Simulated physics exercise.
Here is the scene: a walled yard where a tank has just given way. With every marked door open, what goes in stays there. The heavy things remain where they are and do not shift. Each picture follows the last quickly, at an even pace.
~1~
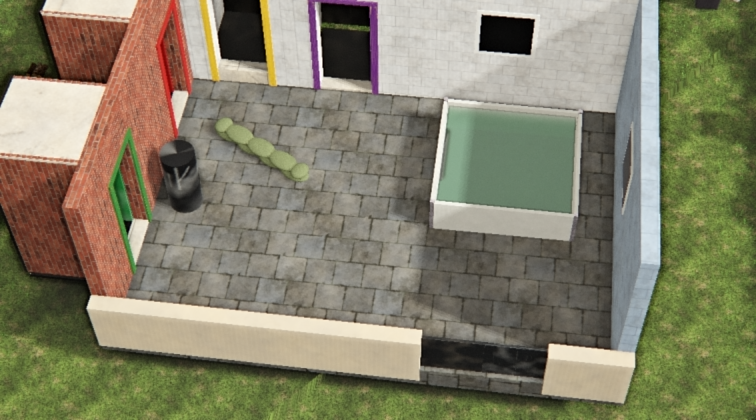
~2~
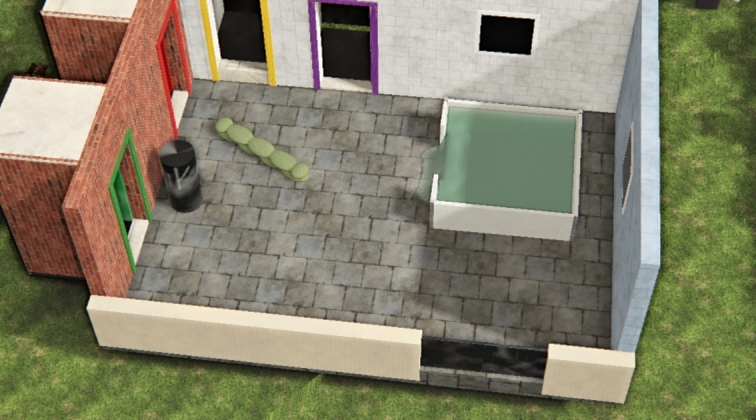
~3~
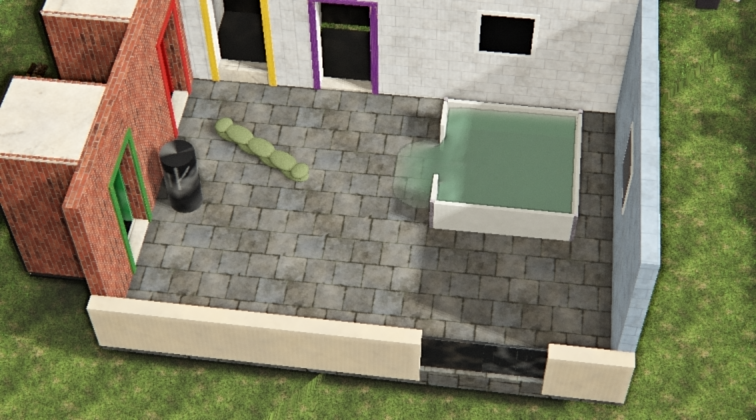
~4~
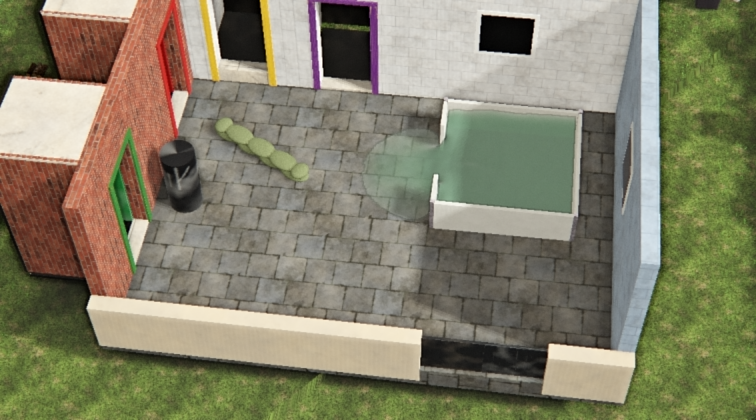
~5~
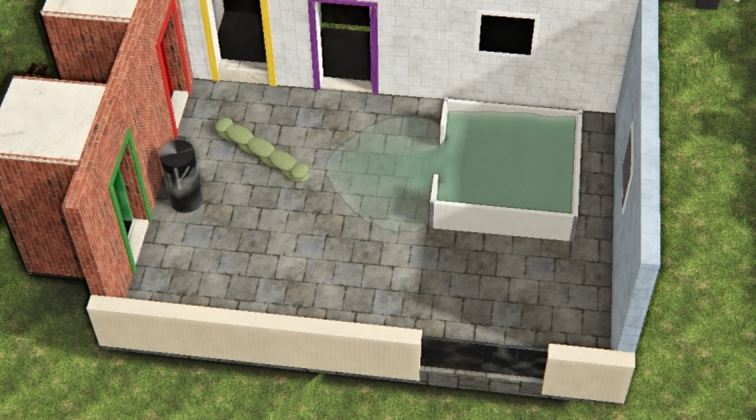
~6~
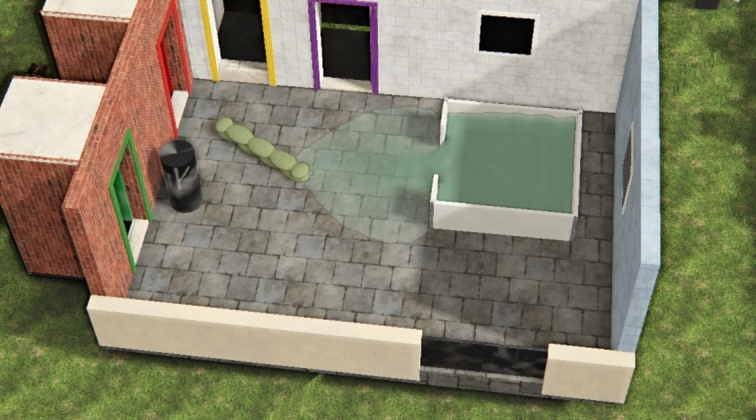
A white-walled tank of green water stands at the right of a grey paved yard, seen from high above by a still camera. Red brick walls with red and green door surrounds line the left, yellow and purple doorways open at the back, and green bushes sit near a black bin. Water pours leftward through a gap in the tank's side, fanning thinly across the paving to the nearest bush.
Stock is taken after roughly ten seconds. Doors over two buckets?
Purple door over; green door over; yellow door not over; red door over.
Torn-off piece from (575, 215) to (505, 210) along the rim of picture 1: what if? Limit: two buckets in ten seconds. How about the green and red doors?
Lab note: Green door above the mark, red door below the mark.
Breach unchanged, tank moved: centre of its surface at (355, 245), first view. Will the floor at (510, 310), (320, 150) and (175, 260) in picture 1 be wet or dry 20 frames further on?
Points in turn: Not reached; not reached; inundated.
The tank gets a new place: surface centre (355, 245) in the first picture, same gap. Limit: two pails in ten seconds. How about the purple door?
Log: Purple door misses the mark.
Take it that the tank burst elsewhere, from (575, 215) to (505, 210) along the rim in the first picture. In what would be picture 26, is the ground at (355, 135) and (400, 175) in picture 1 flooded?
The first spot is spared and the second is spared.
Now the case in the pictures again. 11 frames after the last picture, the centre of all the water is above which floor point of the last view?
I'd say near (426, 174).
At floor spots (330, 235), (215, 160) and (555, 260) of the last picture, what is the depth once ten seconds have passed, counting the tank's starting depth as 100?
At the three places, in the order asked: Around 6, 16 and 4 per cent.
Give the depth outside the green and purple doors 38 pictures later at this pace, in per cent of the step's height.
Roughly 160 and 160 %.
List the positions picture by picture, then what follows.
The first picture shows still water in the open tank at (508, 159).
In the second picture, water pours out at (440, 168) and has run to (429, 200).
In the third picture, the front is at (400, 194), out from the gap at (440, 168).
In the fourth picture, the front is at (368, 183), out from the gap at (440, 168).
In the fifth picture, water pours out at (440, 168) and has run to (331, 165).
In the sixth picture, the front is at (298, 165), out from the gap at (440, 167).
A moment on, water covers 25 % of the floor; the purple door wet at the sill, nothing in, the green door not reached, the yellow door not reached, the red door not reached.
Next, water covers 45 % of the floor; the purple door under two buckets in, the green door wet at the sill, nothing in, the yellow door wet at the sill, nothing in, the red door under two buckets in.
Then, water covers 55 % of the floor; the purple door over two buckets in, the green door over two buckets in, the yellow door wet at the sill, nothing in, the red door over two buckets in.
Later, water covers 55 % of the floor; the purple door over two buckets in, the green door over two buckets in, the yellow door wet at the sill, nothing in, the red door far over two buckets in.
In the end, water covers 90 % of the floor; the purple door far over two buckets in, the green door far over two buckets in, the yellow door wet at the sill, nothing in, the red door far over two buckets in.
